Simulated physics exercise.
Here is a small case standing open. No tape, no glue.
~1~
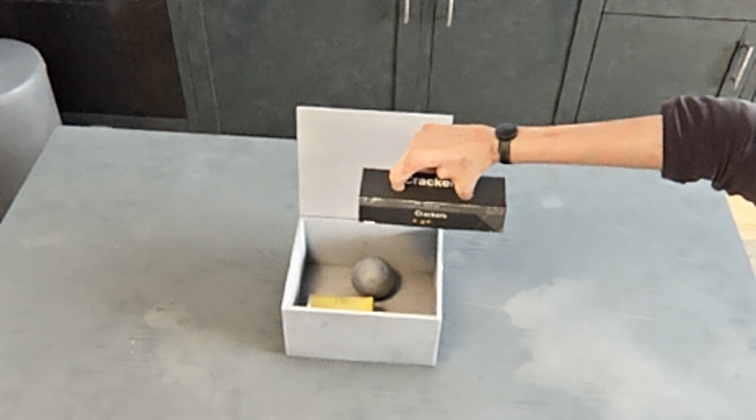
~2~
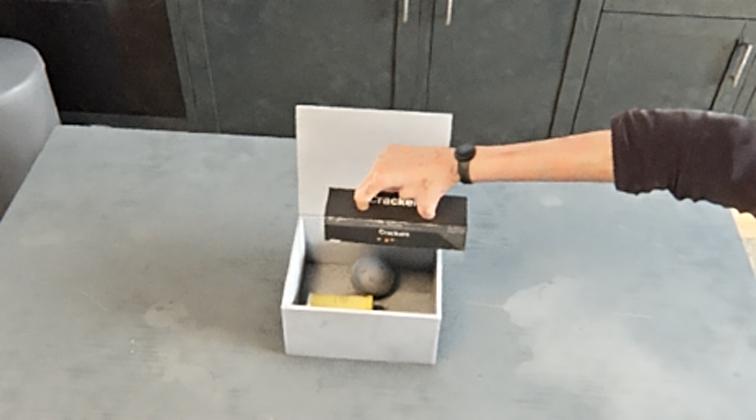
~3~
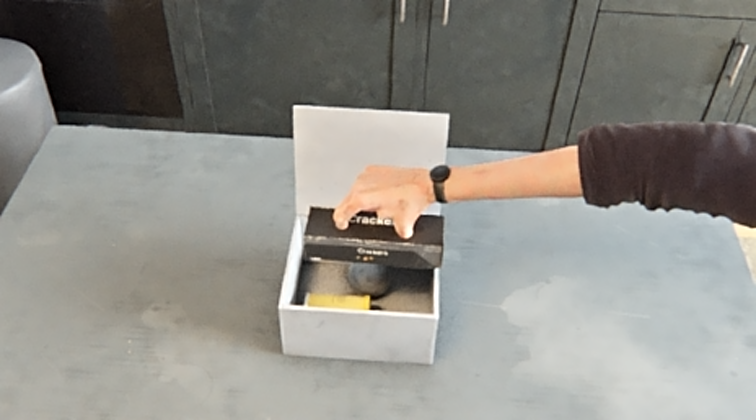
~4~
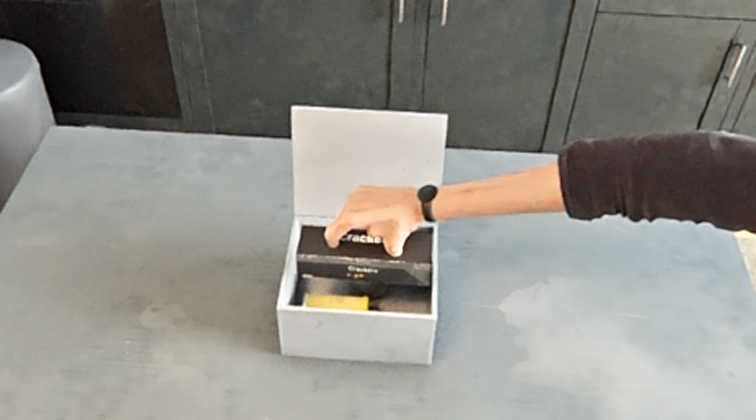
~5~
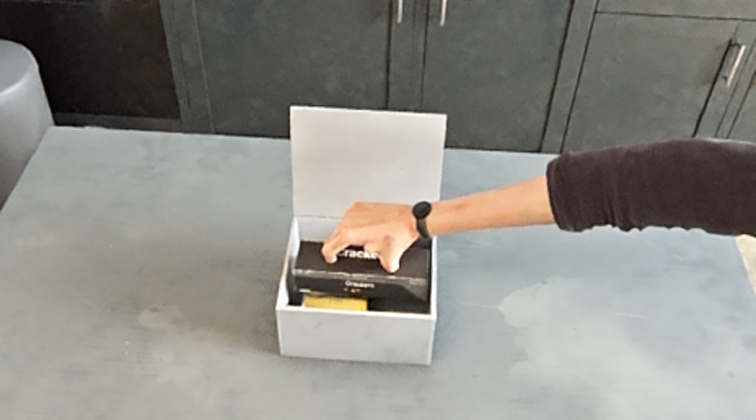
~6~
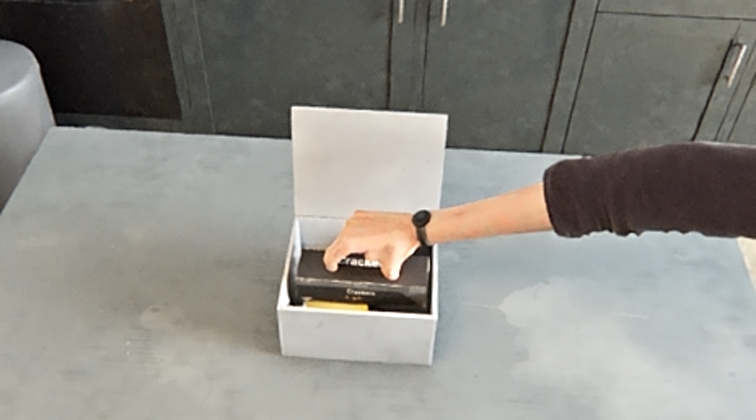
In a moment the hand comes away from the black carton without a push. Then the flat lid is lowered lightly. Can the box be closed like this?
As it turns out, it sits on the rim.
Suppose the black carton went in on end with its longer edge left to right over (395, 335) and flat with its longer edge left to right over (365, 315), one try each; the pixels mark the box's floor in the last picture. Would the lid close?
First try: It stays ajar; second try: It sits on the rim.
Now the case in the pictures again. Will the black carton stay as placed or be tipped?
It tips.
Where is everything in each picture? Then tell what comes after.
On its way; black carton (432, 200); grey ball (373, 278), in the first picture.
On its way; black carton (396, 218); grey ball (372, 276), in the second picture.
On its way; black carton (375, 237); grey ball (370, 276), in the third picture.
On its way; black carton (365, 255), in the fourth picture.
On its way; black carton (362, 270), in the fifth picture.
In place under the hand; black carton (363, 278), in the sixth picture.
Then, 1.30 s later than the last frame, lid 84° above the rim; black carton tilted by 40° near (363, 288); grey ball moved a little; yellow tin moved a little.
Then, 1.80 s later than the last frame, lid 32° above the rim; black carton tilted by 40° near (363, 288); grey ball moved a little; yellow tin moved a little.
When it is over, lid shut; lying over in the box, black carton; the other 2 as before. End places, in pixels of the last picture, black carton near (363, 288).
